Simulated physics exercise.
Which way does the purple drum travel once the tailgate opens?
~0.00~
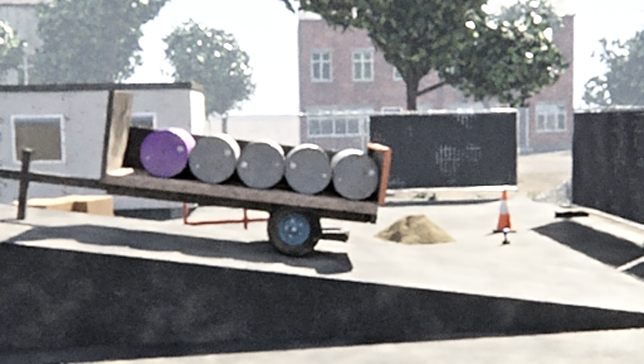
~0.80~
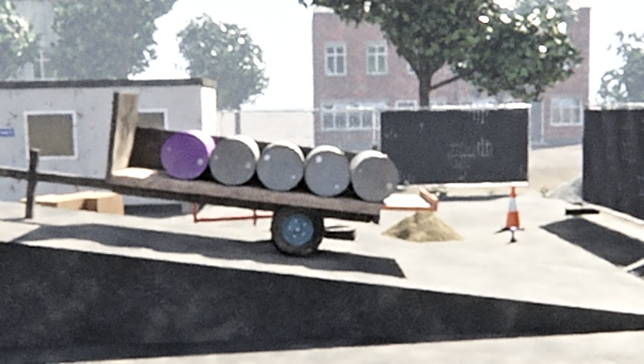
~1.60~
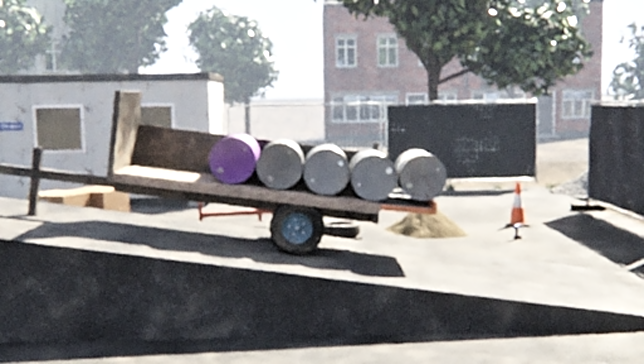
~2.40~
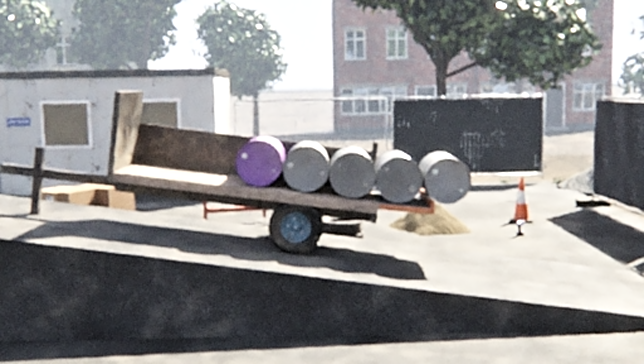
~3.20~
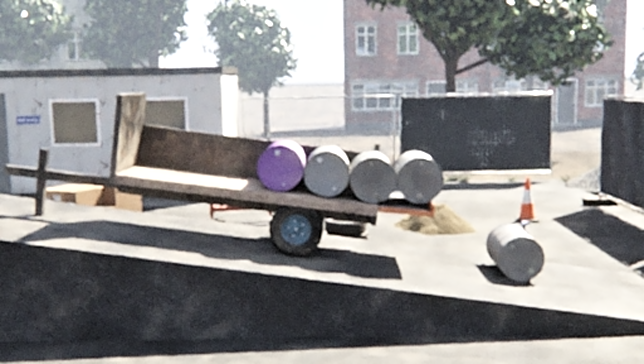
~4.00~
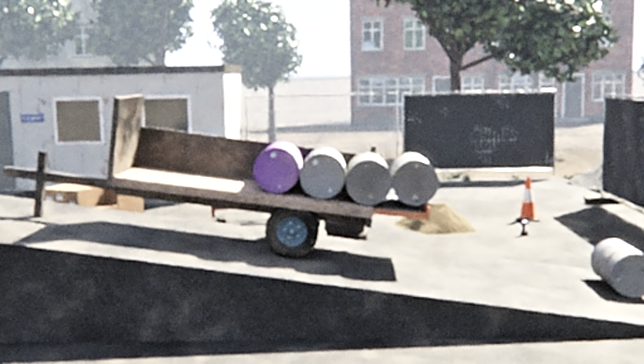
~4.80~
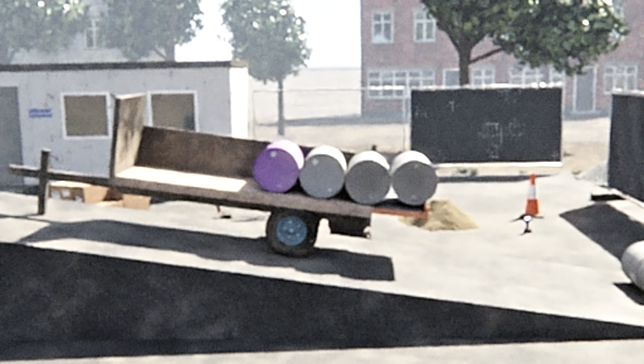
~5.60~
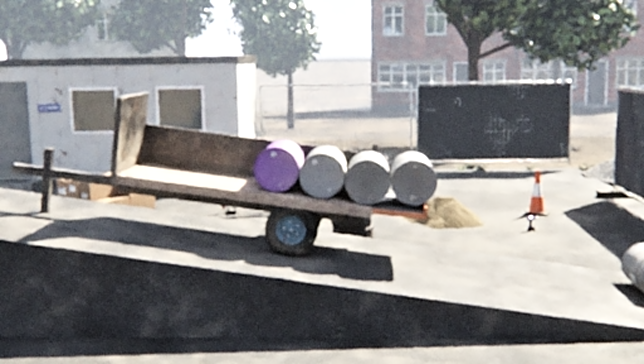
The purple drum rolls to the right, following the grey drums toward the open end of the trailer.
